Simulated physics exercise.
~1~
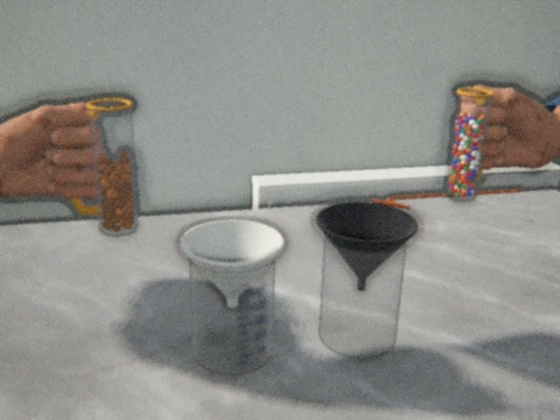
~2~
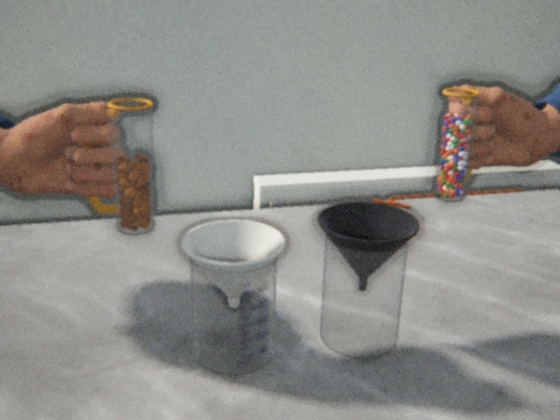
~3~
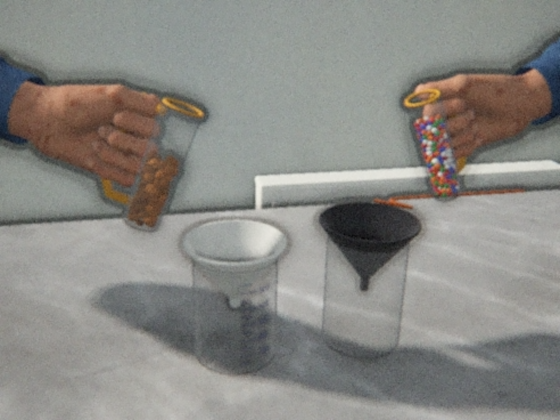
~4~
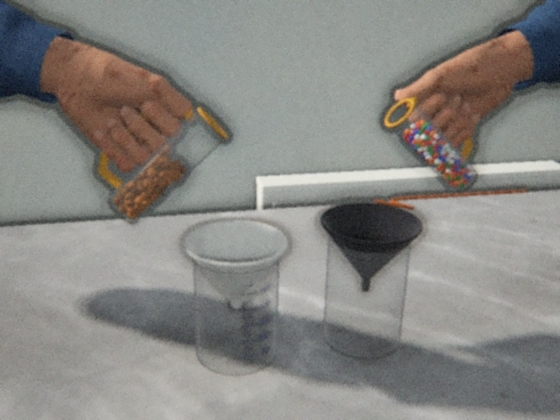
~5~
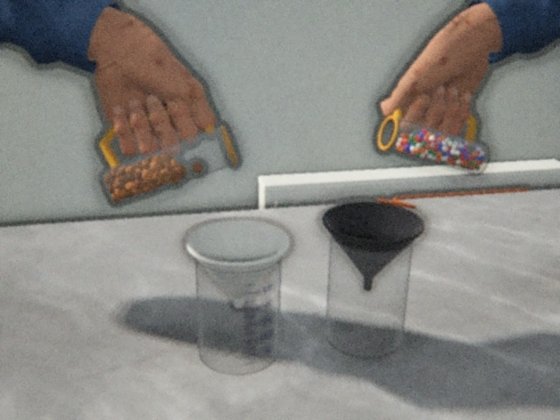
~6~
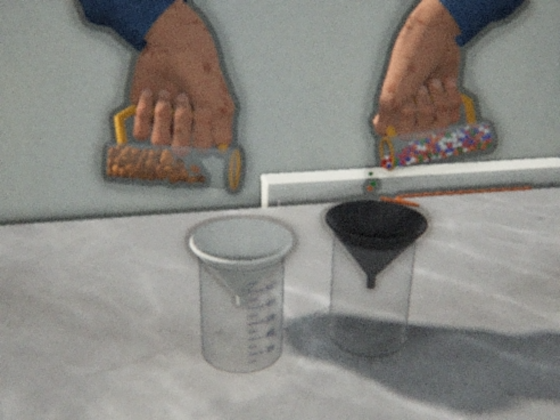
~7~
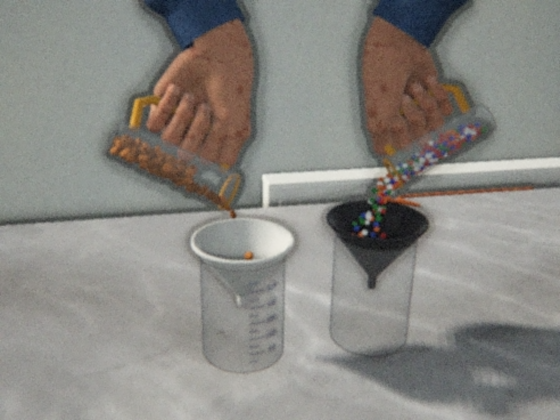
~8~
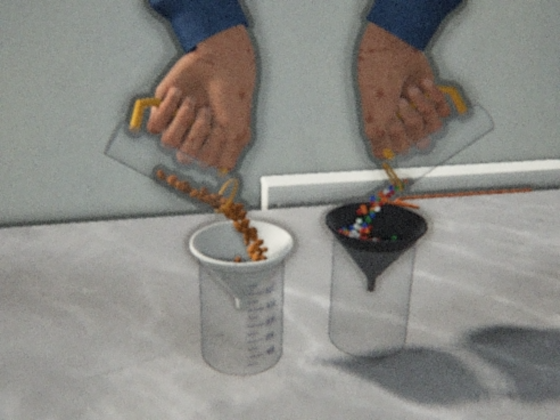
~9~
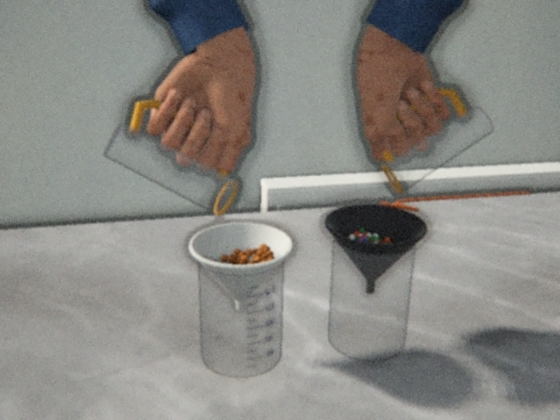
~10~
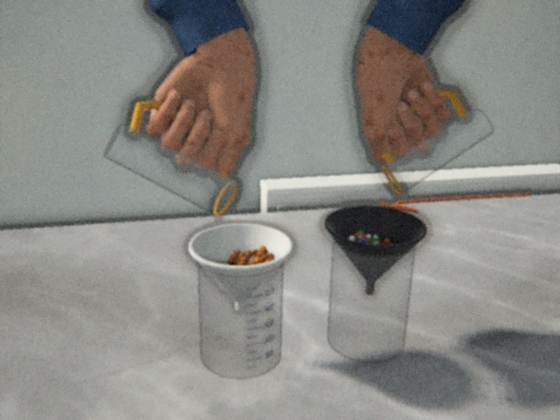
Two hands tipping cups of brown pieces and colourful beads into white and black funnels, where everything clogs above empty jars.
